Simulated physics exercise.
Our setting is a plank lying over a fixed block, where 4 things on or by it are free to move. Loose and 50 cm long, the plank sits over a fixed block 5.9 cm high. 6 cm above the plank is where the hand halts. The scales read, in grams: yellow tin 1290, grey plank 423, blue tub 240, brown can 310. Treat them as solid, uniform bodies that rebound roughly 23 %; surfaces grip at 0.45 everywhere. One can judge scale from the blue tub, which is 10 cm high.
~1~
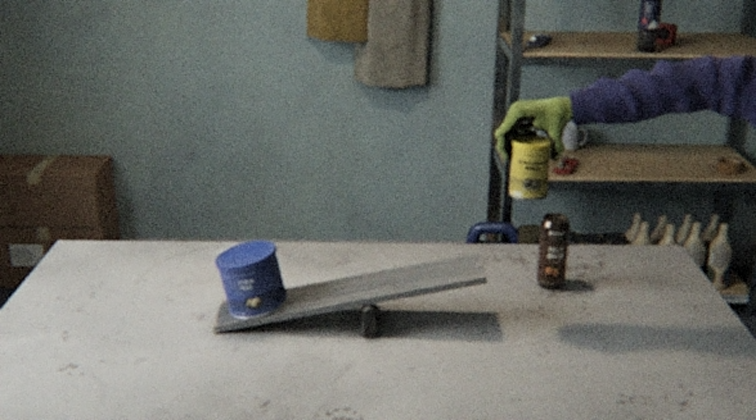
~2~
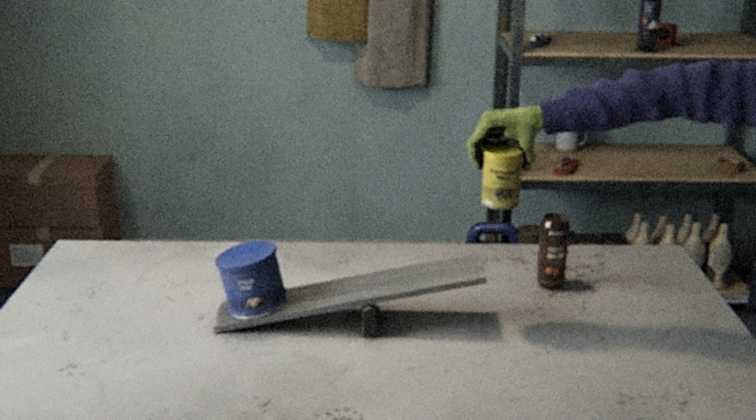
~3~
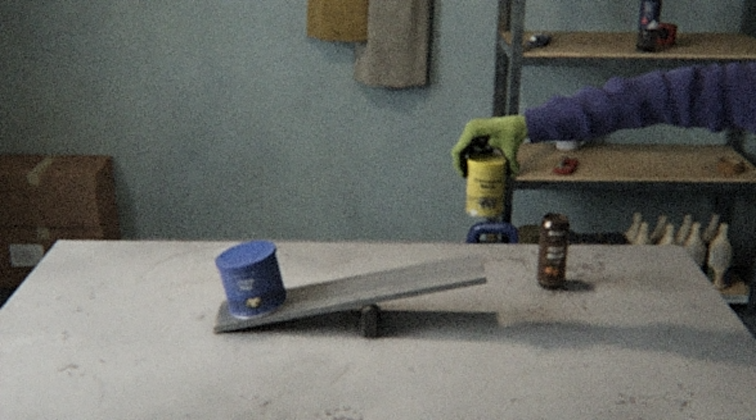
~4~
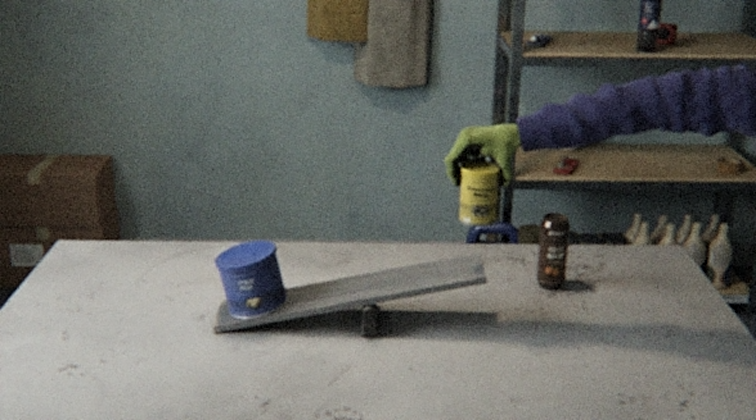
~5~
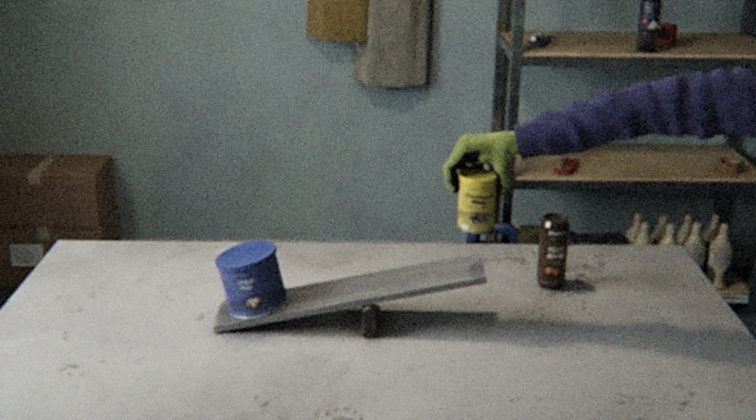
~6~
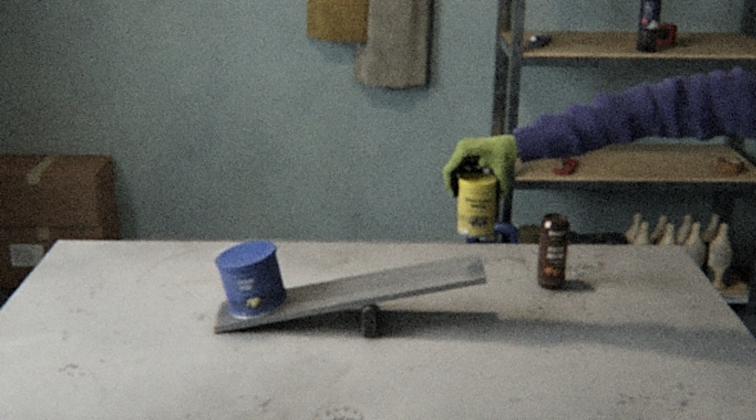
A gloved hand carries a yellow tin left and lowers it above the grey plank.
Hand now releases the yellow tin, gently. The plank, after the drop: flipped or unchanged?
Unchanged.
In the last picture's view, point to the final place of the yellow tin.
In the end it sits at around (527, 306).
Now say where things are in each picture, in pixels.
In the first picture, 11 cm from its drop point; yellow tin (530, 168); grey plank (349, 292).
In the second picture, 7 cm from its drop point; yellow tin (502, 177); brown can (553, 252).
In the third picture, 4 cm from its drop point; yellow tin (486, 185); blue tub (252, 279).
In the fourth picture, 2 cm from its drop point; yellow tin (479, 194); grey plank (349, 292).
In the fifth picture, 1 cm from its drop point; yellow tin (477, 201); brown can (553, 252).
Held still over the plank; yellow tin (477, 205); blue tub (252, 279), in the sixth picture.
Then, 0.30 s on from there, plank at 15°, tipped the other way; yellow tin 7° off upright near (474, 281); blue tub 27° off upright.
Then, 0.50 s on from there, plank at 7°, tipped the other way; yellow tin on its side near (526, 305); blue tub on its side.
In the end, plank at 12°, leaning as at the start; toppled on the table or plank, yellow tin and blue tub; the other 2 under 4 cm from the start. At the end, from the last picture's camera, yellow tin near (527, 306). The plank lies as before.
